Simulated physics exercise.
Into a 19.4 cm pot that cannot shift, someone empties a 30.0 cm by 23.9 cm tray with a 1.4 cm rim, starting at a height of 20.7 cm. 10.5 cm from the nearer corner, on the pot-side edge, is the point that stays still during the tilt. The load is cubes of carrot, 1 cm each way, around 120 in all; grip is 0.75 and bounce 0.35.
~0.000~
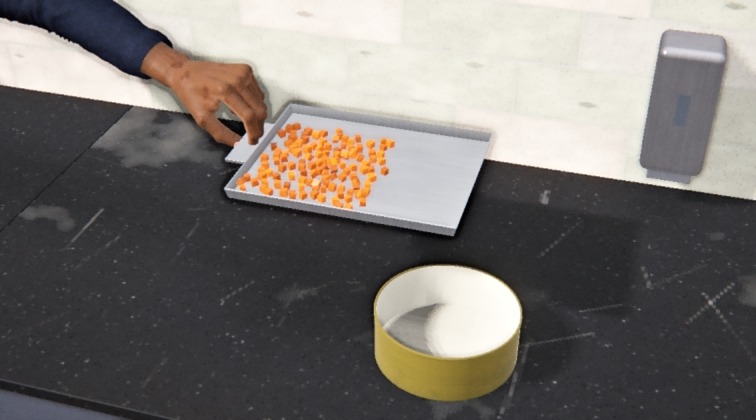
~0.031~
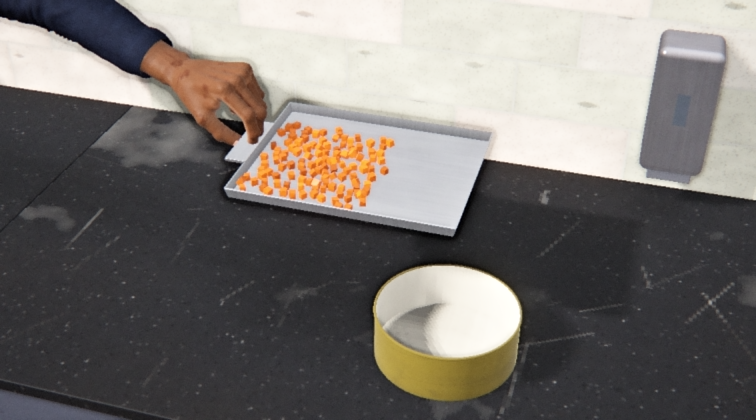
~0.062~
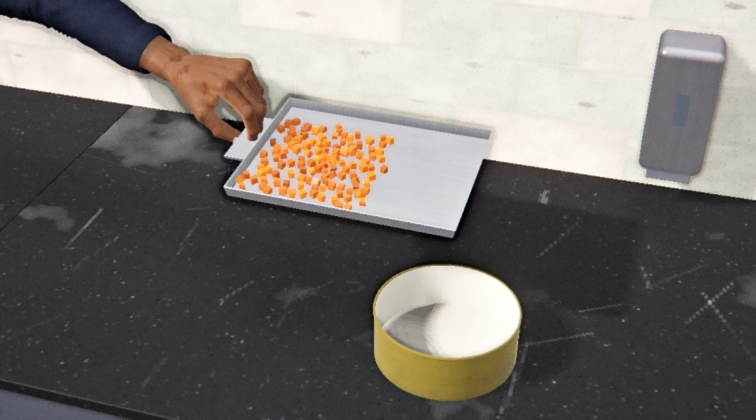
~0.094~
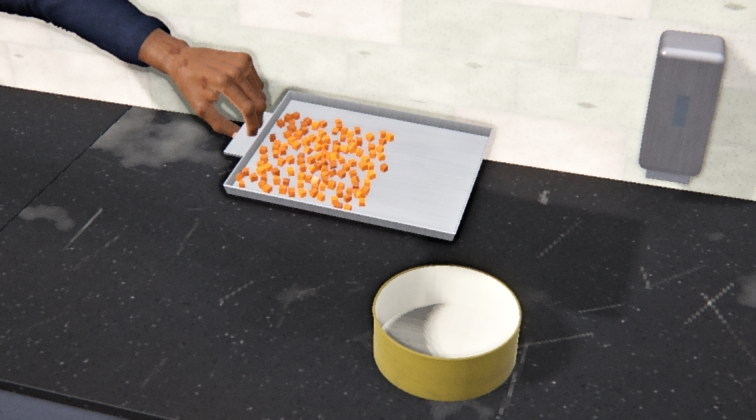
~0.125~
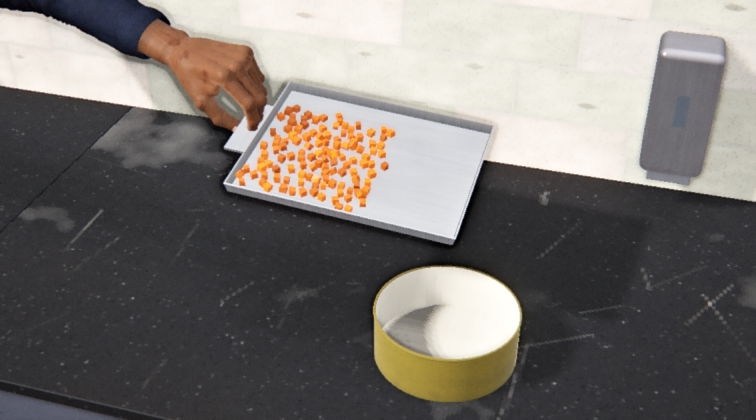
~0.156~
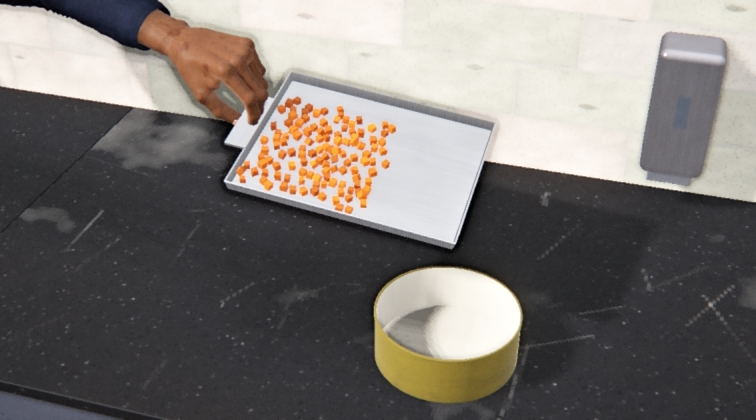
A gray tray holding many small orange cubes tilts slightly on a dark speckled countertop, its back edge rising as a hand grips the left side; the cubes stay clustered toward the left, and a yellow round pot sits still in front.
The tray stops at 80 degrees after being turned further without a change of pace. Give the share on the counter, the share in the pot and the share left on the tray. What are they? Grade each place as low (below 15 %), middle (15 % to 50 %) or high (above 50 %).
Counter - middle; pot - high; tray - low.
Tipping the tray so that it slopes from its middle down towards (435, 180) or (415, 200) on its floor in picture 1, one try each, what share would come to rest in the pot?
Approximately 15 percent, then 95 percent.
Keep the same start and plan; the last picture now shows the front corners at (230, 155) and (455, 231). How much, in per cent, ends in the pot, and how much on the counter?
That works out as pot 40 and counter 60.
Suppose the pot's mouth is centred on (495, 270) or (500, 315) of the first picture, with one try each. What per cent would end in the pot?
I'd say close to 5 percent for the first spot and 40 percent for the second.
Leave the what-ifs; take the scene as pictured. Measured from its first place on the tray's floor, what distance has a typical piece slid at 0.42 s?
Displacement on the tray: Roughly 1 cm.
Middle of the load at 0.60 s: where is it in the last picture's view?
At about (360, 201).
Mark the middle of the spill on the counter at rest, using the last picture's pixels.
Middle of the spill at rest: Roughly (371, 407).
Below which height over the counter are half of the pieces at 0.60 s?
Around 22 cm up.
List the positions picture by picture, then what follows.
Tray tilt 0 degrees, front corners at (228, 188) and (454, 226); middle of the pieces at (319, 163); pot at (448, 309), in the first picture.
Tray tilt 1 degrees, front corners at (228, 187) and (453, 227); middle of the pieces at (319, 162), in the second picture.
Tray tilt 2 degrees, front corners at (227, 186) and (453, 228); middle of the pieces at (318, 160), in the third picture.
Tray tilt 5 degrees, front corners at (227, 184) and (453, 231), lowest corner right front; middle of the pieces at (318, 157), in the fourth picture.
Tray tilt 8 degrees, front corners at (227, 182) and (453, 236), lowest corner right front; middle of the pieces at (319, 154), in the fifth picture.
Tray tilt 12 degrees, front corners at (228, 180) and (453, 241), lowest corner right front; middle of the pieces at (319, 150); pot at (448, 310). The tray's pace is about 130 degrees a second, in the sixth picture.
After 0.42 s, tilt 46 degrees; the tray holds 100 %, the pot 0 %.
Then, at 0.60 s, tilt 69 degrees; the tray holds 100 %, the pot 0 %.
After 0.89 s, tilt 80 degrees; the tray holds 15 %, the pot 55 %.
At rest (2.0 s), counter 25 %, pot 75 %, tray 0 %.
